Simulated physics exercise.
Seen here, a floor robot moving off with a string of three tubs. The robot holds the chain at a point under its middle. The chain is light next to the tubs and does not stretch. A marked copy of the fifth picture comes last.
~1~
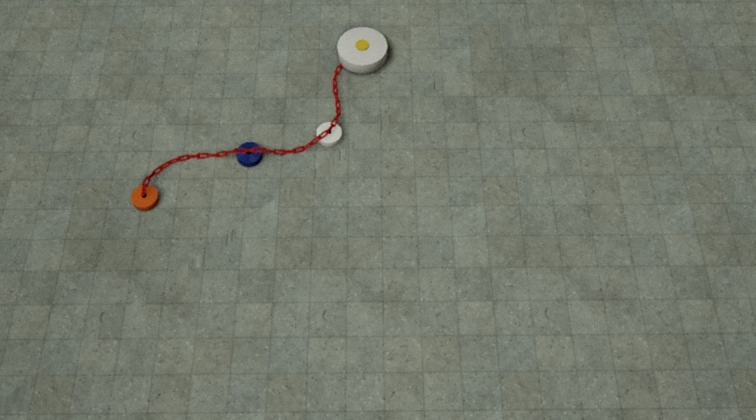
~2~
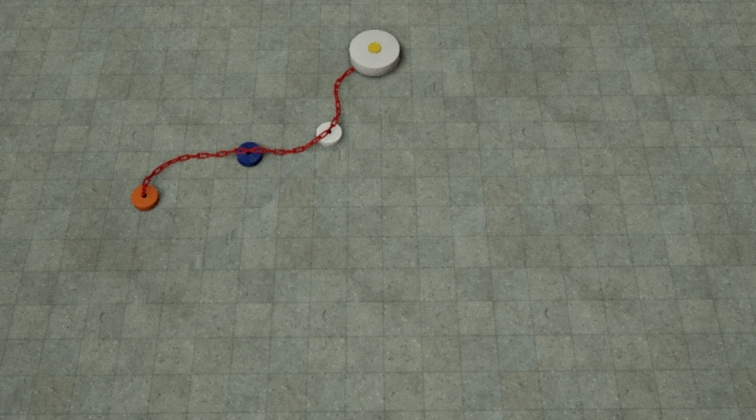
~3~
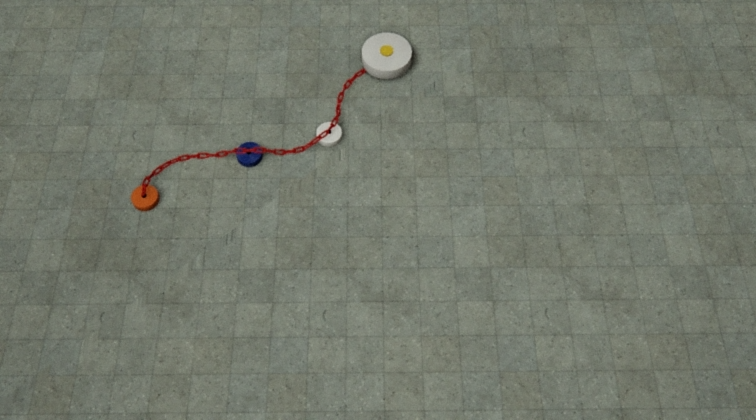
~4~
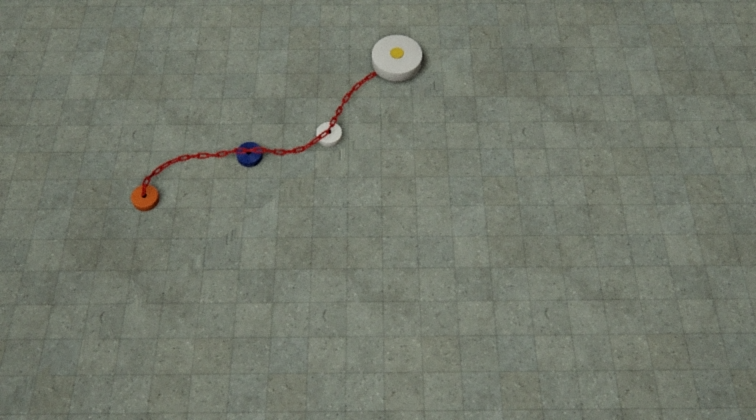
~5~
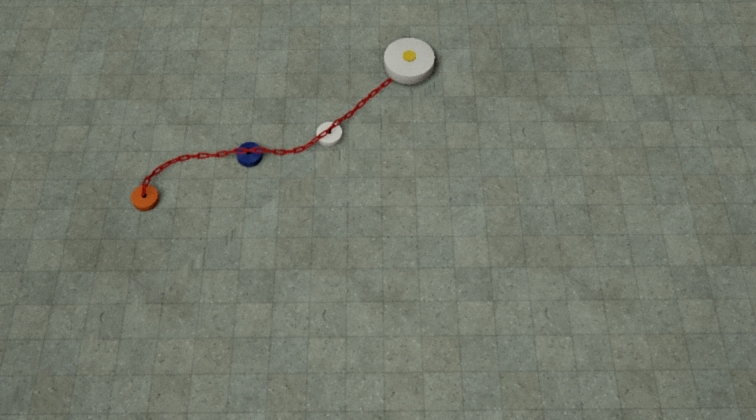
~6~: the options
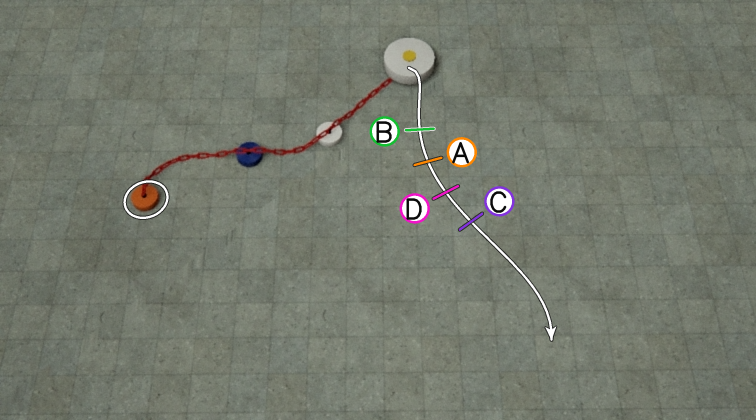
A round white robot slides right, straightening the red chain linked to three still tubs.
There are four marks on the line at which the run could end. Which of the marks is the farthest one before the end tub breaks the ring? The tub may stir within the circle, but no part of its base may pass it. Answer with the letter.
Stop at C.
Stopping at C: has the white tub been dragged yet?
By then, yes.
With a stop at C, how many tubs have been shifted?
By then, two.
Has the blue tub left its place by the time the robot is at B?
No.
On the copy, A at (428, 161); B at (420, 130); C at (471, 222); D at (446, 192); the ring at (146, 199); the route from (409, 68) via (452, 201) to (552, 340).
On C. First, robot (419, 114); orange tub (145, 197); blue tub (249, 154); white tub (330, 132).
Then, robot (435, 170); orange tub (145, 197); blue tub (249, 154); white tub (330, 132).
Finally, robot (472, 217); orange tub (146, 197); blue tub (273, 157); white tub (356, 173); the ringed tub at the far end is still in its ring.
By contrast, A is safe but short; B is safe but short; D is safe but short.
